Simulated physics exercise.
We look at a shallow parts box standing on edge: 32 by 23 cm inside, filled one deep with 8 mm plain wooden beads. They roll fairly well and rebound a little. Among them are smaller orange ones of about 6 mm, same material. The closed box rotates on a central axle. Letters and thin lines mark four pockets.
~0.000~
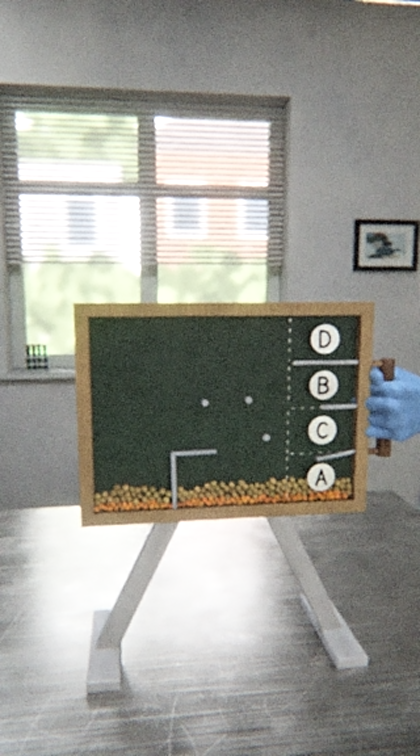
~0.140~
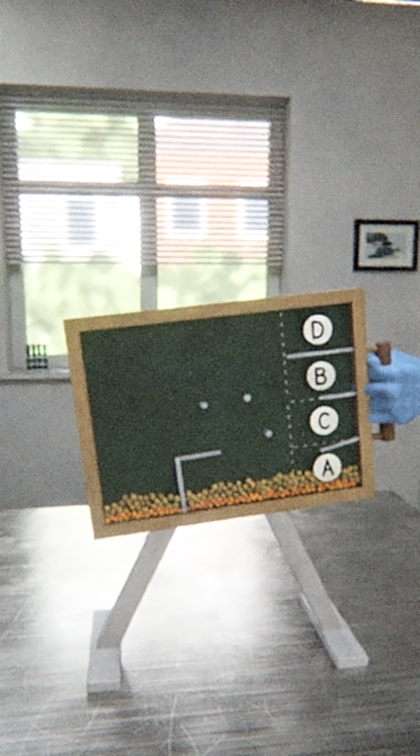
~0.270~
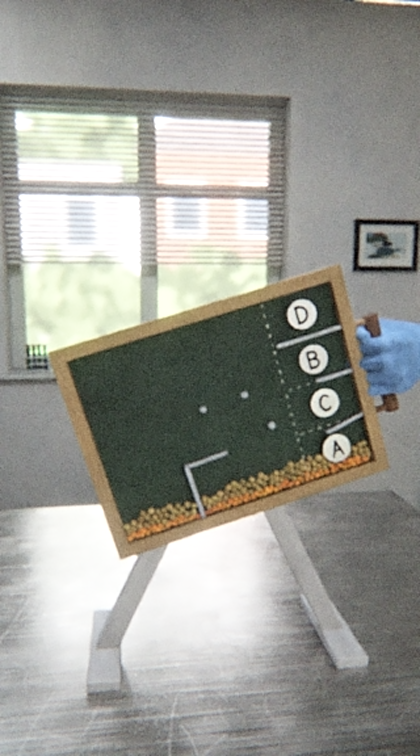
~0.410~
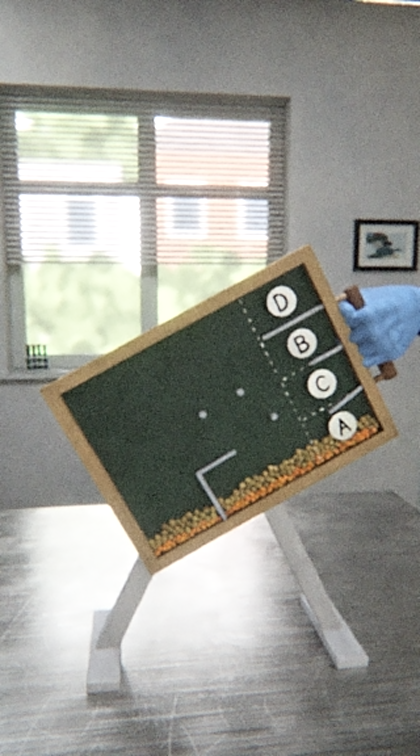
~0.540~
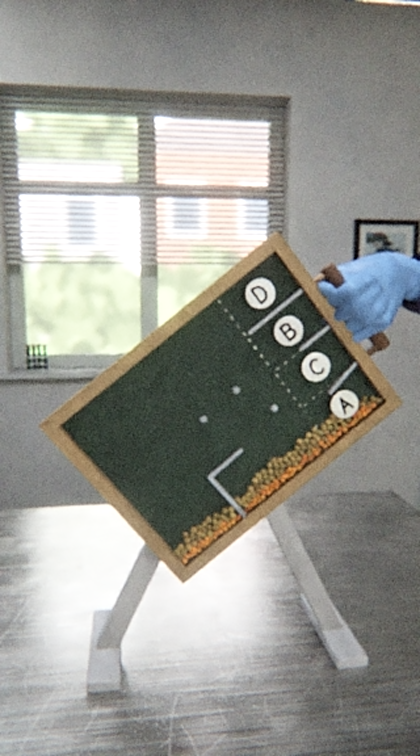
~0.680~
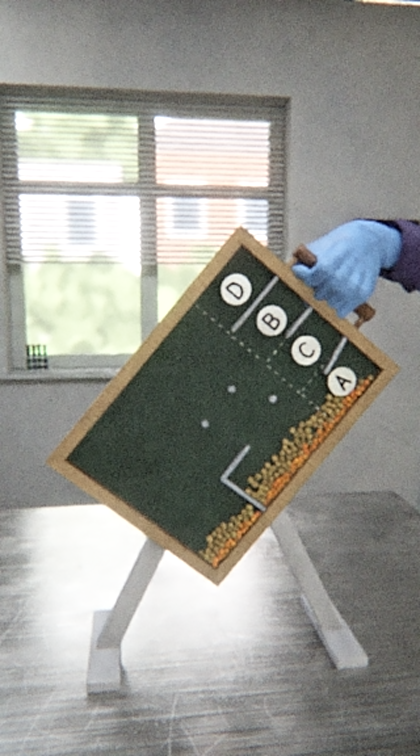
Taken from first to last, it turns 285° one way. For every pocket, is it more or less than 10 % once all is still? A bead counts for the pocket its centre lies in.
A less, B more, C less, D more than 10 %.
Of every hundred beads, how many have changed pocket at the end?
Some 95 per cent.
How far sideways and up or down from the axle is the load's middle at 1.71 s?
About 7 cm right and 3 cm below.
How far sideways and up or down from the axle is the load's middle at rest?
Some 10 cm right and 9 cm below.
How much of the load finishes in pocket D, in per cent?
Some 60 per cent.
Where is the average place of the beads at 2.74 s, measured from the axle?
About 3 cm right and 8 cm below.
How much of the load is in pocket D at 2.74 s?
Some 20 per cent.
After 1.71 s, it stands 134° anticlockwise; the beads' middle is 7 cm right of and 3 cm below the centre; nothing in the marked areas.
After 2.74 s, it has come round 219° anticlockwise; the beads' middle is 3 cm right of and 8 cm below the centre; B 15 %, D 20 %.
After 3.62 s, it has come round 285° anticlockwise; the beads' middle is 10 cm right of and 9 cm below the centre; B 20 %, C 5 %, D 60 %.
At rest by 4.9 s, it has come round 285° anticlockwise; A 0 %, B 25 %, C 5 %, D 60 %, elsewhere 10 %.
